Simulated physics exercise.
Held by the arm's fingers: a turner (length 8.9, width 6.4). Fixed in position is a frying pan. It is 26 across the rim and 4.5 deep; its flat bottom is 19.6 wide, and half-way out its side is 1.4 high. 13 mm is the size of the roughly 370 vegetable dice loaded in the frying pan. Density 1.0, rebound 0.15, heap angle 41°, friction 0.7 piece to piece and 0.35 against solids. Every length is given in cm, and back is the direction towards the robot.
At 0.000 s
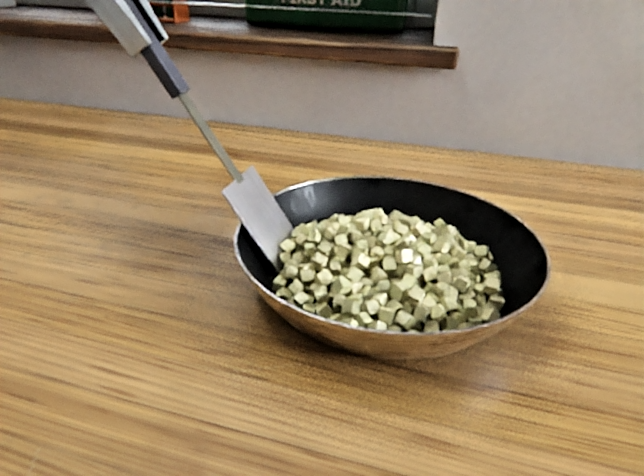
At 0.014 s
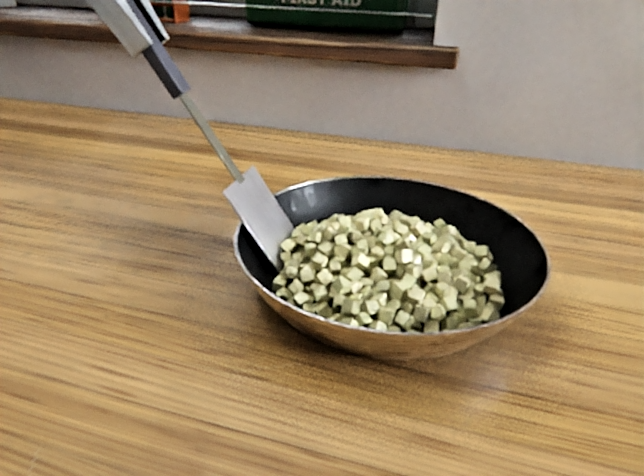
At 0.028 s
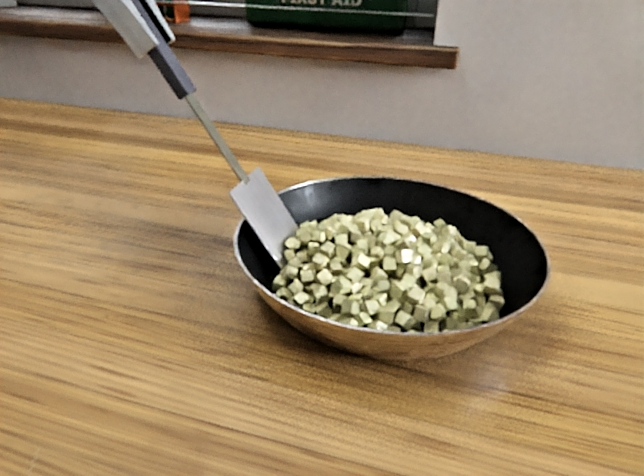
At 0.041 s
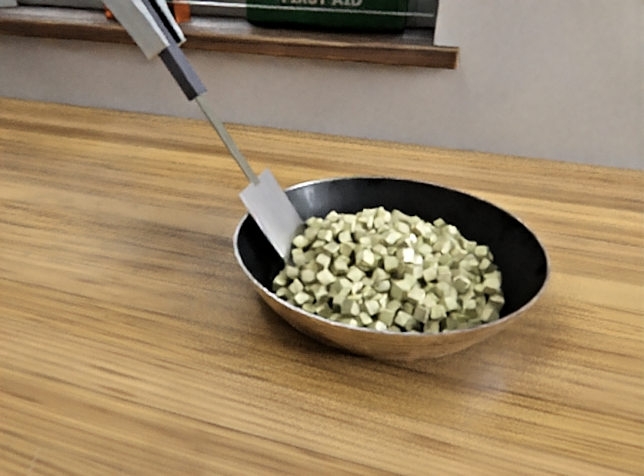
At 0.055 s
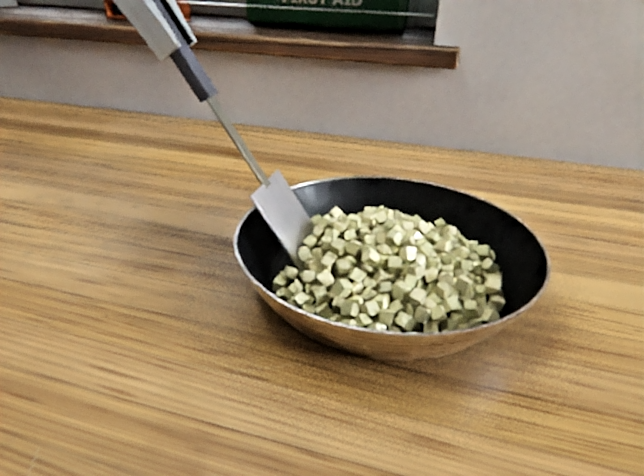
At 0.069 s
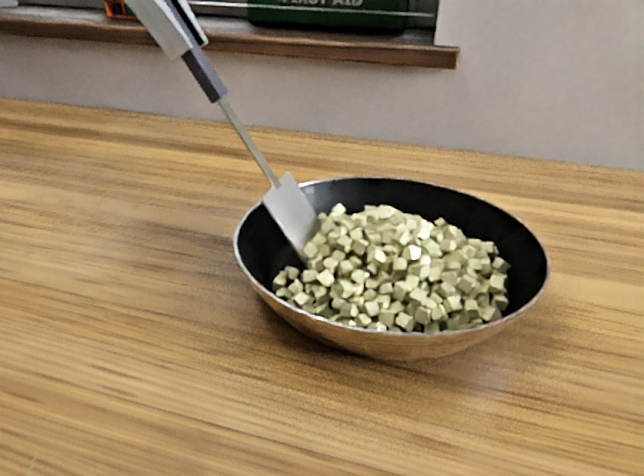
At first, a turner held by a robot arm rests its blade inside the left edge of a frying pan filled with pale green cubes on a wooden surface. The blade then slides slowly a short way right, pushing into the cubes, which shift and bunch up slightly beside it.
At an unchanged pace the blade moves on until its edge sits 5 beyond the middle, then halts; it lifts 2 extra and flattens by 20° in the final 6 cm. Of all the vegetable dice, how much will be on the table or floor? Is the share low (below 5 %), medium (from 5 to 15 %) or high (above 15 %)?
The share is low, below 5 %.
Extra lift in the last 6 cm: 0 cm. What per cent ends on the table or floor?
About 0 %.
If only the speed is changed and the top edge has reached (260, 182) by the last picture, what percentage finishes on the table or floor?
Estimate: Close to 0 %.
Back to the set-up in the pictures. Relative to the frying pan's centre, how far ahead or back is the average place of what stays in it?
Some 4.0 cm ahead.
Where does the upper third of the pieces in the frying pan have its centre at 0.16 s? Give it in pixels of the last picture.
Around (419, 251).
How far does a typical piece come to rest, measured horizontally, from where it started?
Somewhere around 3 centimetres, I'd say.
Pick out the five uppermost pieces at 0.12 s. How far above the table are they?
They are some 5 cm up.
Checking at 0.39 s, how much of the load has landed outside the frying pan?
Estimate: About 0 percent.
By 0.12 s, sloping 56°, highest piece 5 above the table; 372 in the frying pan.
By 0.16 s, sloping 47°, highest piece 7 above the table; 372 in the frying pan.
By 0.39 s, sloping 36°, highest piece 6 above the table; 371 in the frying pan, 1 on the table or floor.
By 1.44 s, sloping 36°, highest piece 6 above the table; 371 in the frying pan, 1 on the table or floor.
Final count, 371 in the frying pan, 1 on the table or floor. That is 0 % on the table or floor.
